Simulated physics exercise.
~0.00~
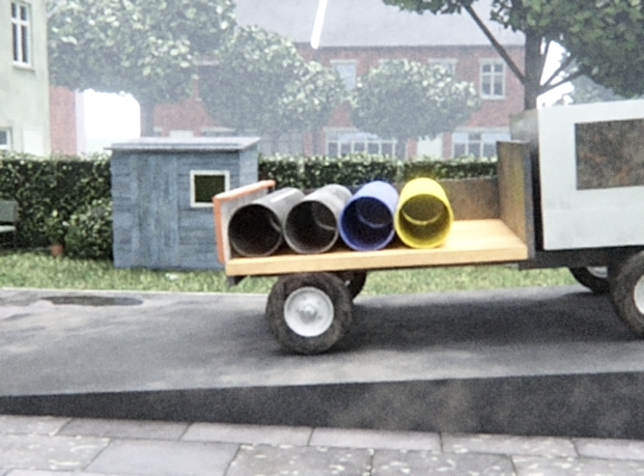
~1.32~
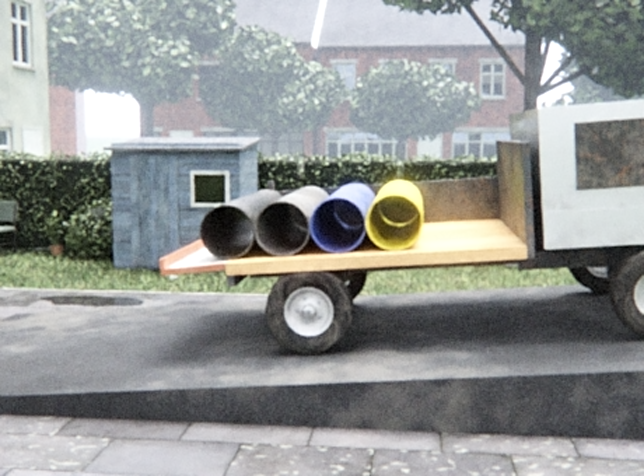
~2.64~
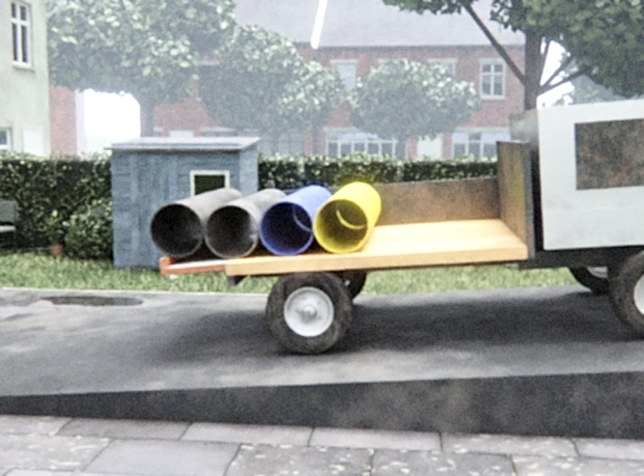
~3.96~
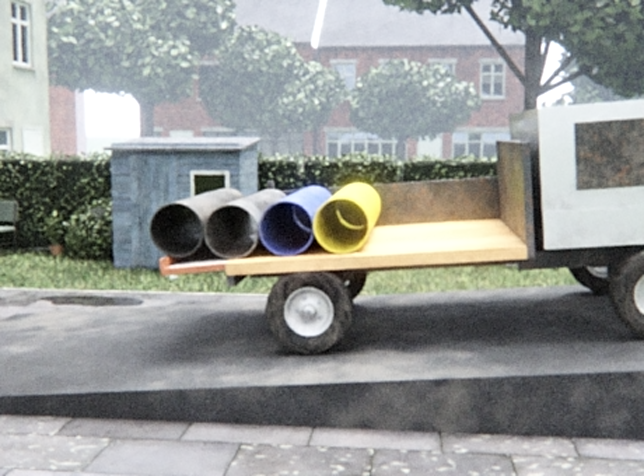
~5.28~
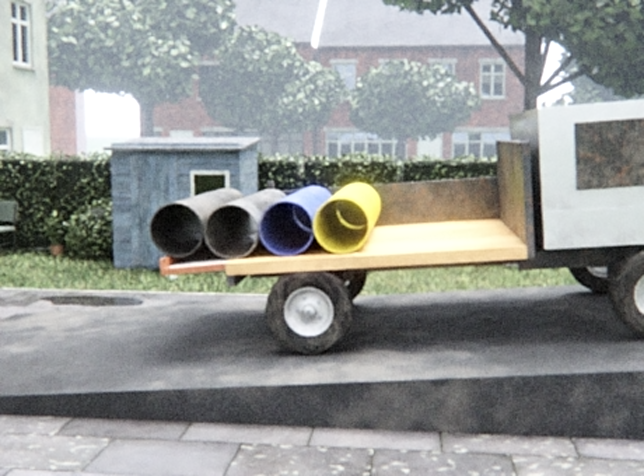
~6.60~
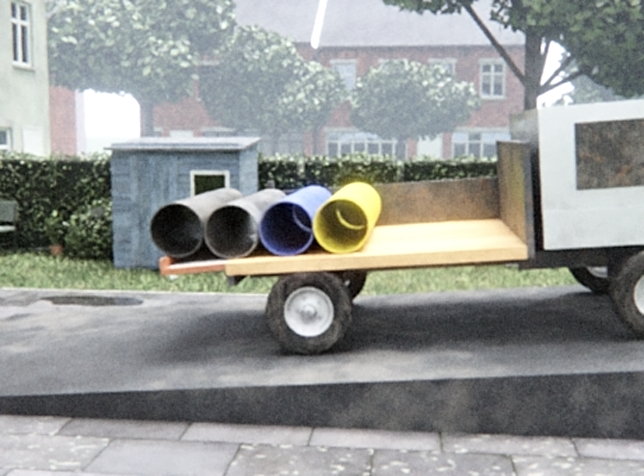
On a sloping street, a pick-up's tailgate dropping open and four pipes rolling left, the leading ones stopping on the lowered gate.
